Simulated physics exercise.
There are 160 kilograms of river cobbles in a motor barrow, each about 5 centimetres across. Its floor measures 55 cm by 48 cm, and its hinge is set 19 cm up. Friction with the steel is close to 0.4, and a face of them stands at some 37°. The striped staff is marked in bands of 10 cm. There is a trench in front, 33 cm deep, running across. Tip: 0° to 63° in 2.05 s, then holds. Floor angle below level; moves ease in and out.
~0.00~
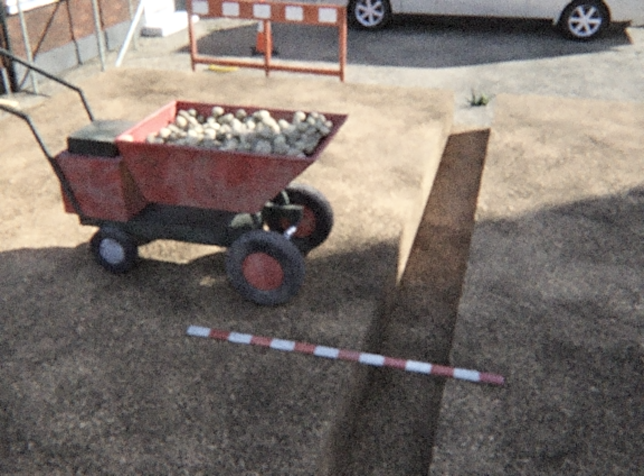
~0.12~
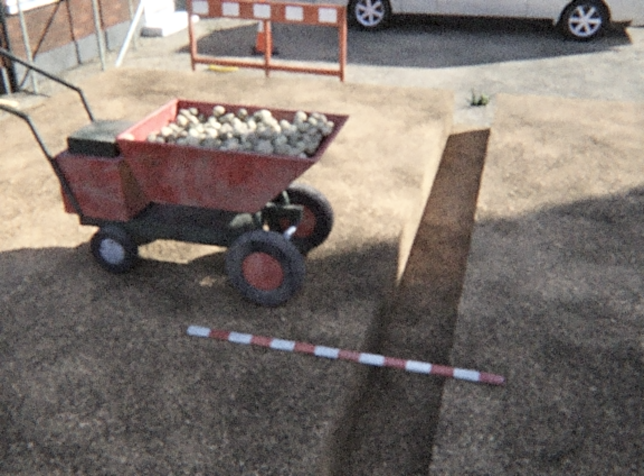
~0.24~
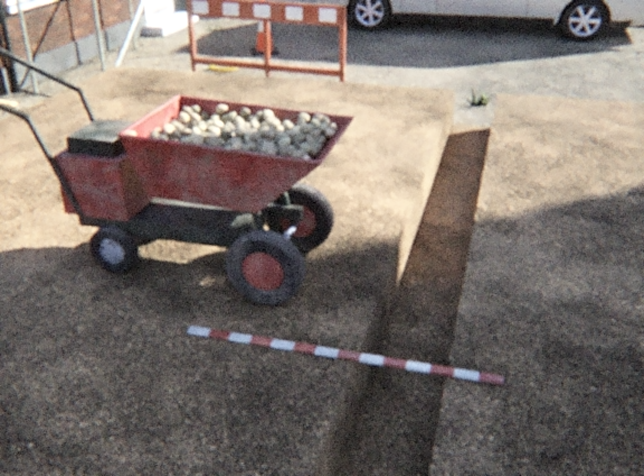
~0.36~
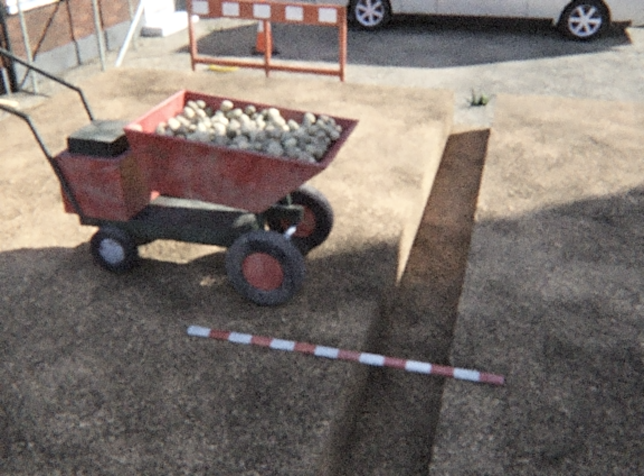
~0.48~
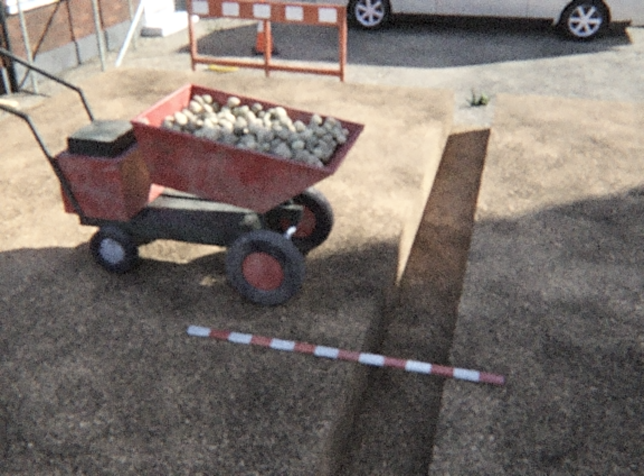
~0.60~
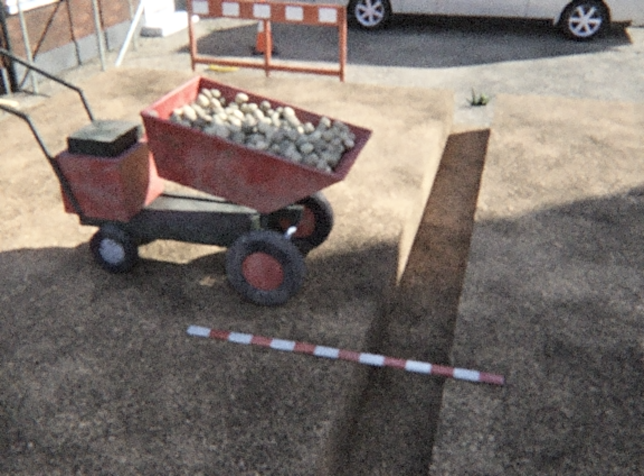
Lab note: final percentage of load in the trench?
Approx. 82 %.
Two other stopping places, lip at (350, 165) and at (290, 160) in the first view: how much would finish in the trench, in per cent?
Close to 50 percent in the first case, 100 percent in the second.
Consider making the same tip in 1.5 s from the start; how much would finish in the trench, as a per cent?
About 80%.
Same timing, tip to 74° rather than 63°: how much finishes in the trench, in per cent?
Some 85% would finish there.
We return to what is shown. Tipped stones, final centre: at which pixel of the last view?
Resting centre: About (434, 330).
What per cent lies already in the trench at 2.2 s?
Some 35 per cent of the load by that point.
After 1.5 s the floor is at 53°; 99 % in the skip, 1 % in the trench; the foremost stones are at (411, 237).
After 2.2 s the floor is at 63°; 56 % in the skip, 36 % in the trench, 8 % past the trench; the foremost stones are at (508, 313).
After 2.5 s the floor is at 63°; 29 % in the skip, 53 % in the trench, 17 % past the trench; the foremost stones are at (580, 307).
After 4.4 s the floor is at 63°; 0 % in the skip, 82 % in the trench, 18 % past the trench; the foremost stones are at (611, 301).
